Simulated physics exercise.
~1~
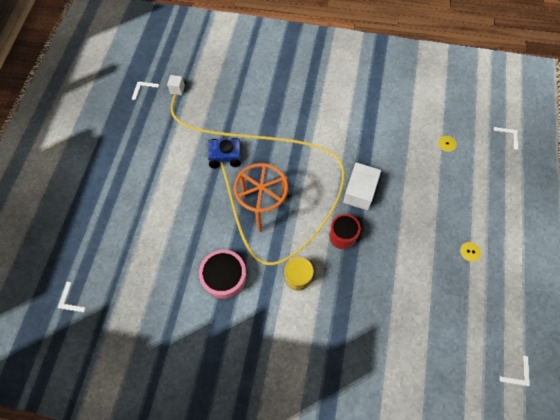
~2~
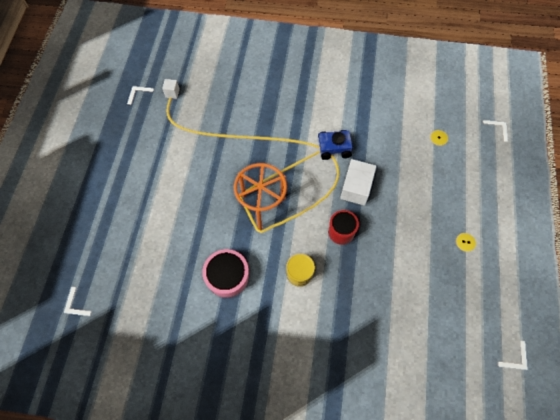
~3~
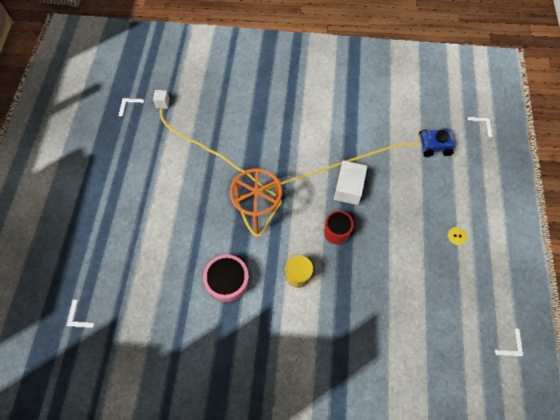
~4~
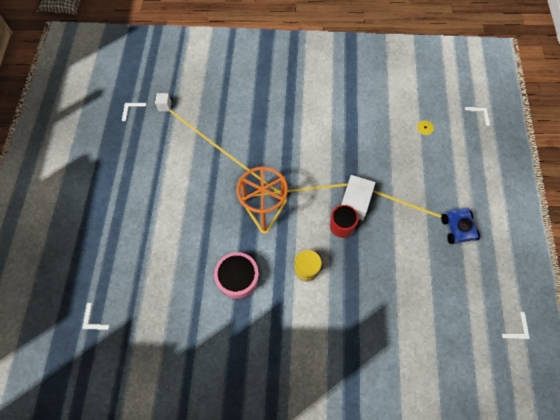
A blue striped rug fills the view from above, crossed by shadows, with white corner marks and yellow spots at the right. A small blue cart sits left of centre above an orange wheel-shaped stool, a yellow lead looping from it to a white plug at upper left. A white crate, red pot, yellow bin and pink pot stand nearby. The cart moves right past the crate to the upper yellow mark, drawing the lead against the stool. It then turns down to the lower mark, the lead catching the crate and shifting it slightly, while the plug stays in.
